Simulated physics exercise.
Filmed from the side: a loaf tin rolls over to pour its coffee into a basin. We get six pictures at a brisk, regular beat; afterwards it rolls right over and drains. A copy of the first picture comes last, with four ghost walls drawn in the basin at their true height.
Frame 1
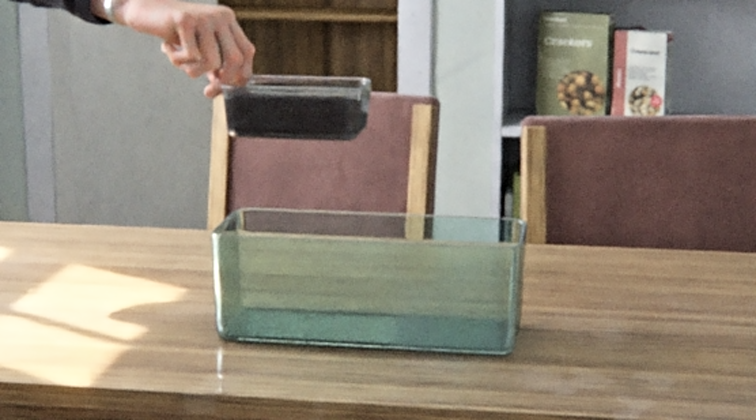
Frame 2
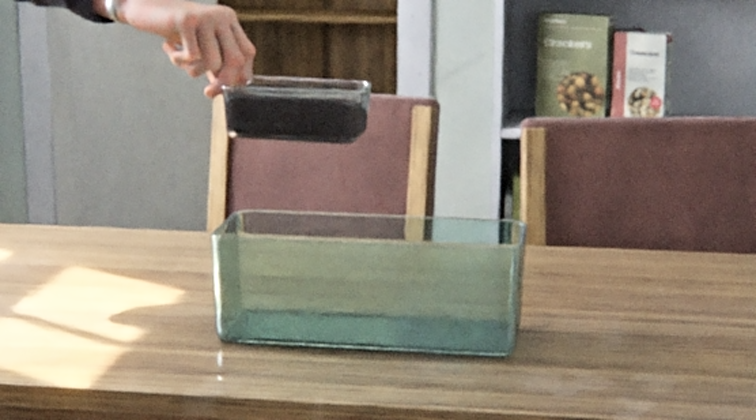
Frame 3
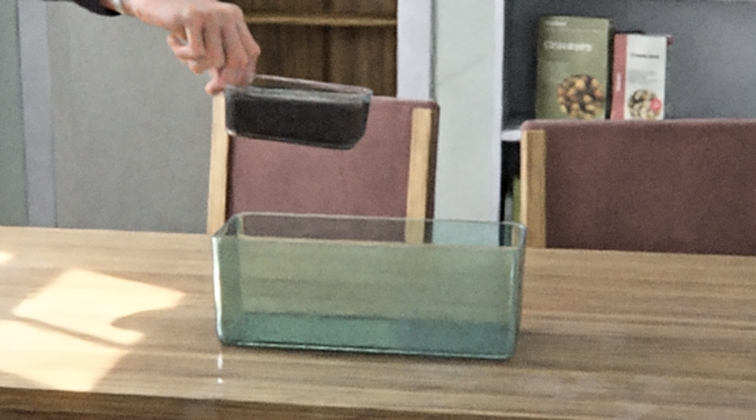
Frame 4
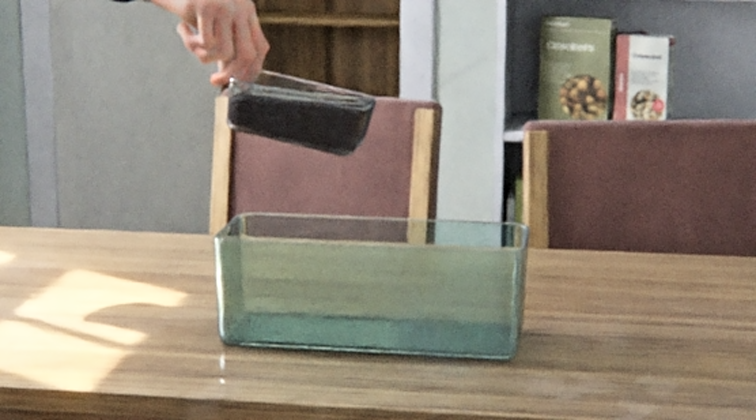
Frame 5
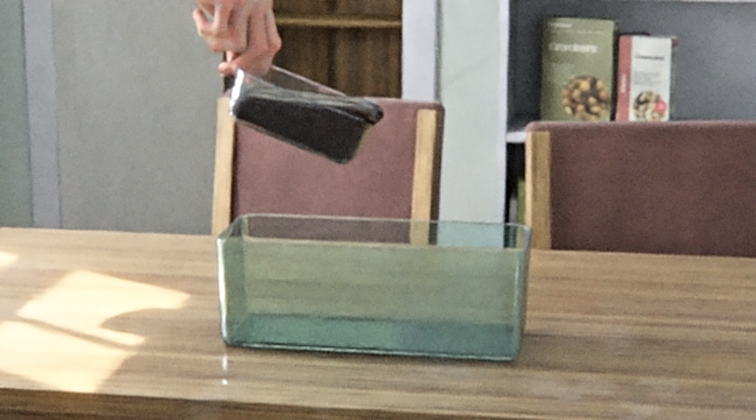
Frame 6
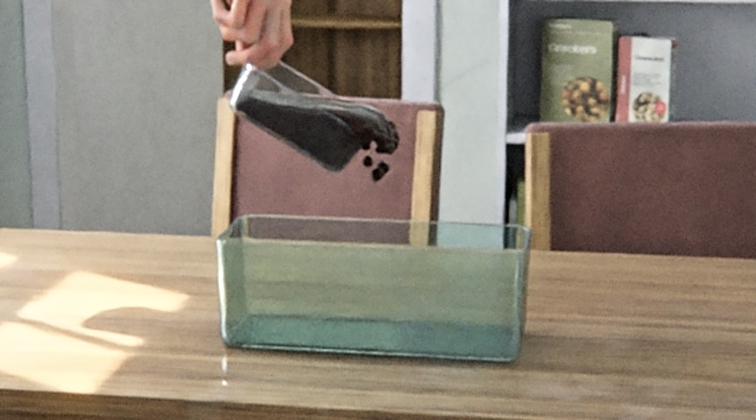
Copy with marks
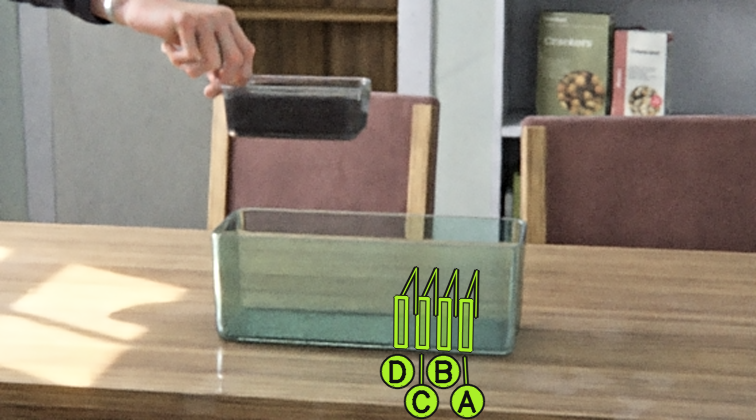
At the start, a hand holds a small clear container of dark contents nearly level above a greenish, see-through basin on a wooden table. The hand shifts right and gradually tilts the container down to the right, until dark clumps slide over its lip and drop through the air above the basin.
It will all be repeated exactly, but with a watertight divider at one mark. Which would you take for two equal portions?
The best position is C.
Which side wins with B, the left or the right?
The left side.
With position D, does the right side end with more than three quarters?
No, it does not.
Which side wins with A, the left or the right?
The left side.
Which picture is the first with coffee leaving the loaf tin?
In picture 5.
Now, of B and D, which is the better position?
D it is.
On the marked copy, A at (464, 357); B at (443, 356); C at (421, 354); D at (400, 353).
With A, about 94 % ends left of the wall and 2 % right of it; 4 % is lost outside.
With B, about 87 % ends left of the wall and 7 % right of it; 7 % is lost outside.
With C, about 50 % ends left of the wall and 45 % right of it; 5 % is lost outside.
With D, about 30 % ends left of the wall and 66 % right of it; 5 % is lost outside.
